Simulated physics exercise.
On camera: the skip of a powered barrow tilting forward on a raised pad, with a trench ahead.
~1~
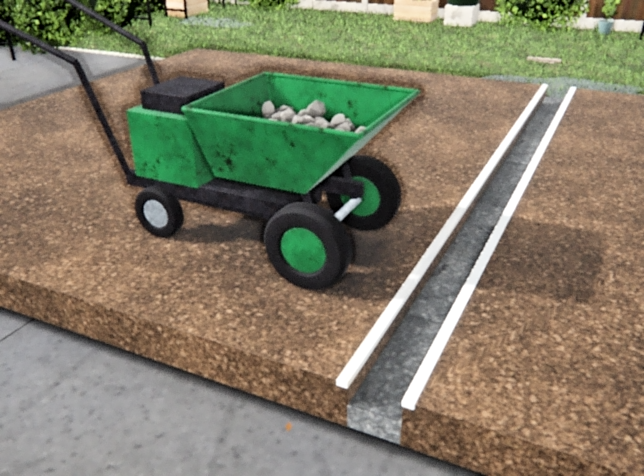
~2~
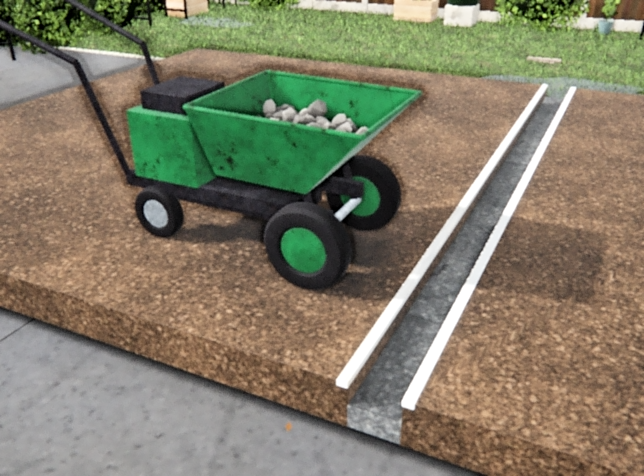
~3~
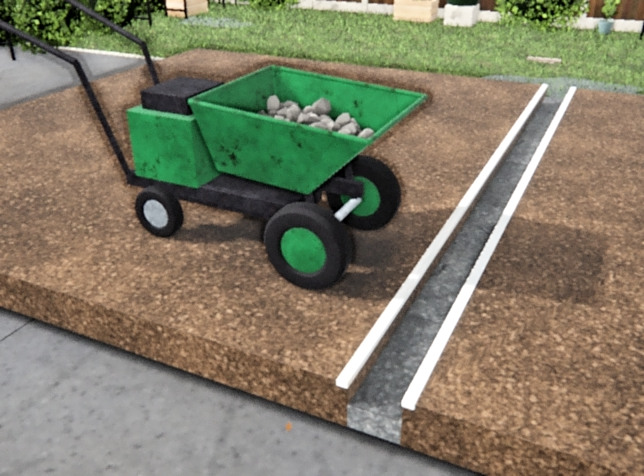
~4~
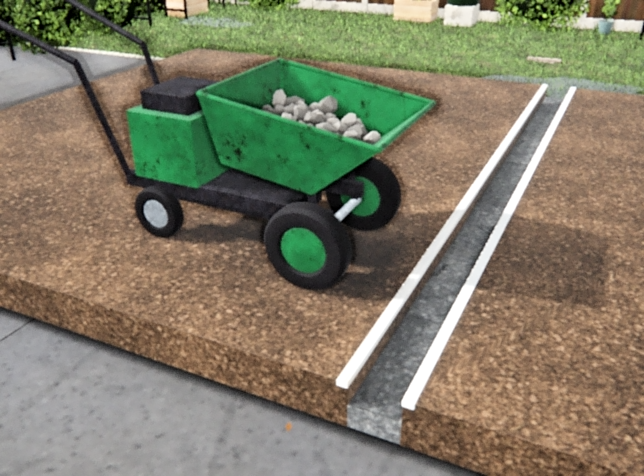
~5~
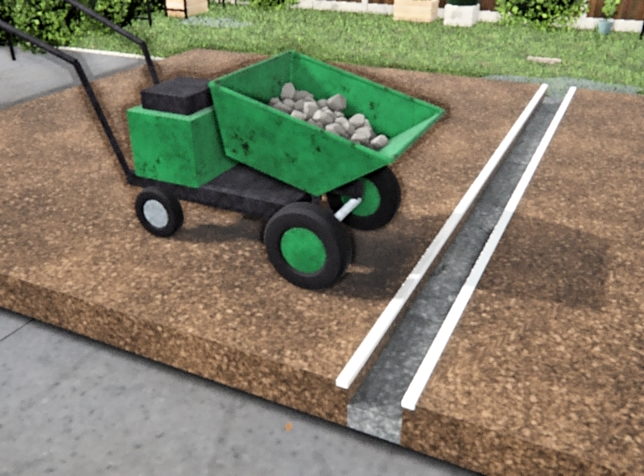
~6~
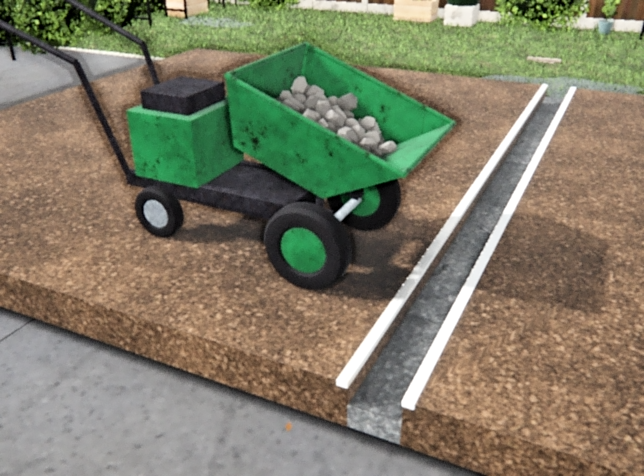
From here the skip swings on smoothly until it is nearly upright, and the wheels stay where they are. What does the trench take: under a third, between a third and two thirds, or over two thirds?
Between the edges lies under a third of the load.
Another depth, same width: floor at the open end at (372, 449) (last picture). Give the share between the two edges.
Some 10 per cent.
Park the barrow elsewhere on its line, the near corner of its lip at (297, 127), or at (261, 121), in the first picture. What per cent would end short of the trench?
Roughly 10 per cent, and 40 per cent.
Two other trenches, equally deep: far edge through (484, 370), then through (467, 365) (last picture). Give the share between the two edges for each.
About 80 and 60 per cent.
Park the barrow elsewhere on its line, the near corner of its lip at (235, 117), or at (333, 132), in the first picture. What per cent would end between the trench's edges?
Roughly 20 per cent, and 50 per cent.
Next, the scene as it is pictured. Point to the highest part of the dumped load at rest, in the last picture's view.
Close to (499, 259).
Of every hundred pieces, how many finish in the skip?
About 25 per cent.
Just after the last frame, skip tipped steeply; every one in the skip.
A moment on, skip tipped right over; the larger part in the skip; just a few in or heaped over the trench; about a tenth beyond it; just a few falling.
Further on, skip tipped right over; roughly a quarter in the skip; about a tenth in or heaped over the trench; roughly two thirds beyond it.
When it is over, skip tipped right over; roughly a quarter in the skip; about a tenth in or heaped over the trench; roughly two thirds beyond it.
